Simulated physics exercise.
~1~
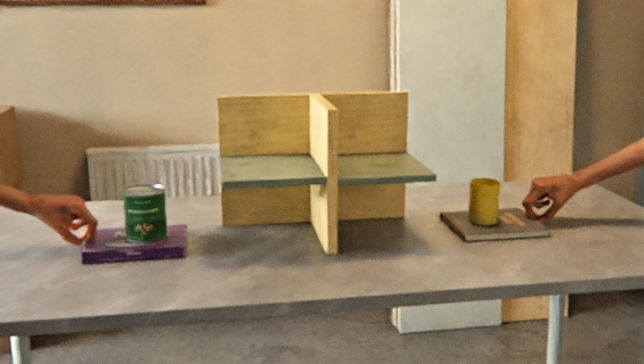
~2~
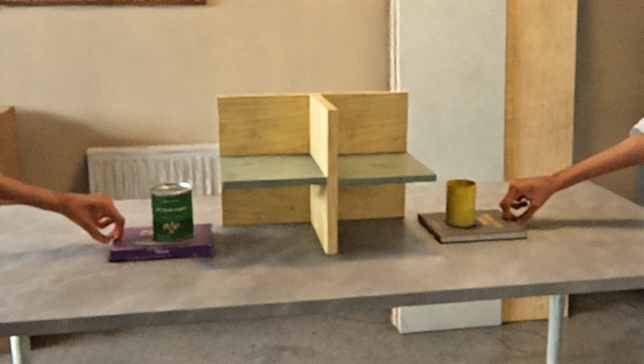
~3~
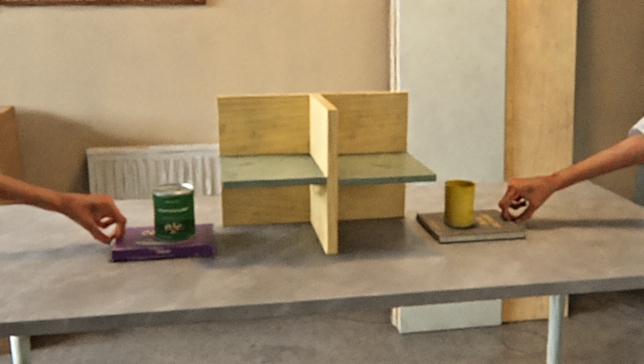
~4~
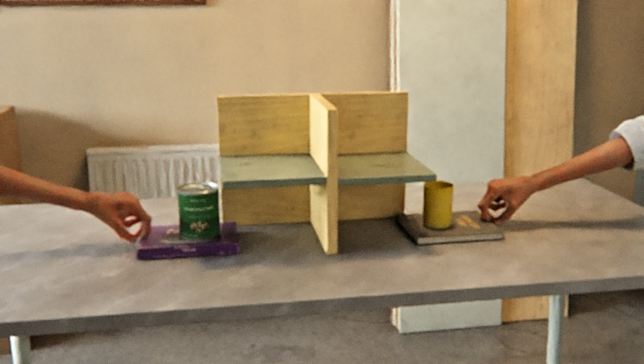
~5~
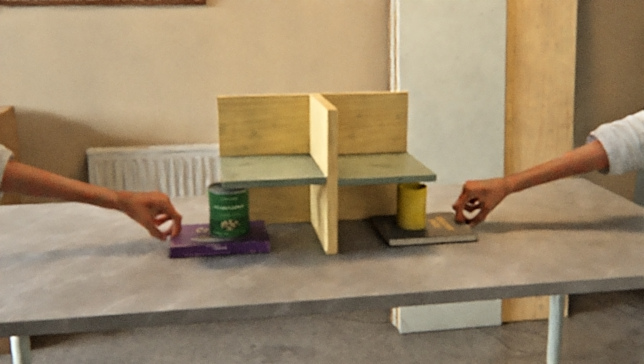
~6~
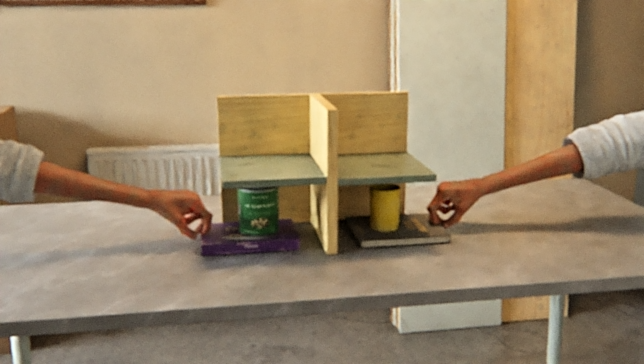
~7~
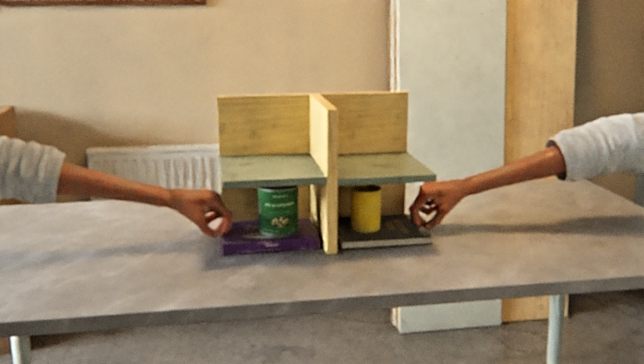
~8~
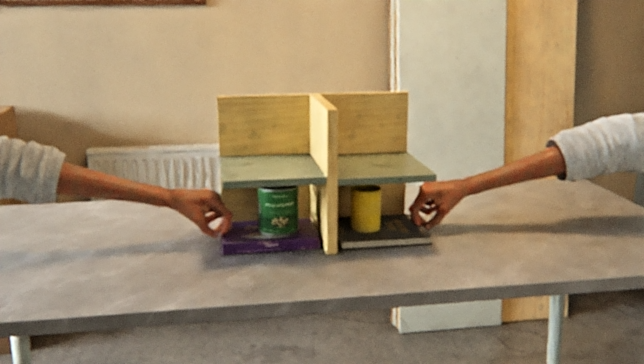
Two hands slide loaded carriers inward across a grey table, seen from the front by a still camera, with a plain wall and a radiator behind. At left a green tin rides on a purple packet, and at right an upright yellow beaker rides on a grey book, while a wooden stand with a greenish shelf stands between them. The hands push both in a little, pause briefly, then keep pushing steadily toward the middle. The tin and the beaker both pass beneath the shelf without touching it. Finally both sit upright under it, on either side of the upright divider, the hands still beside their carriers.
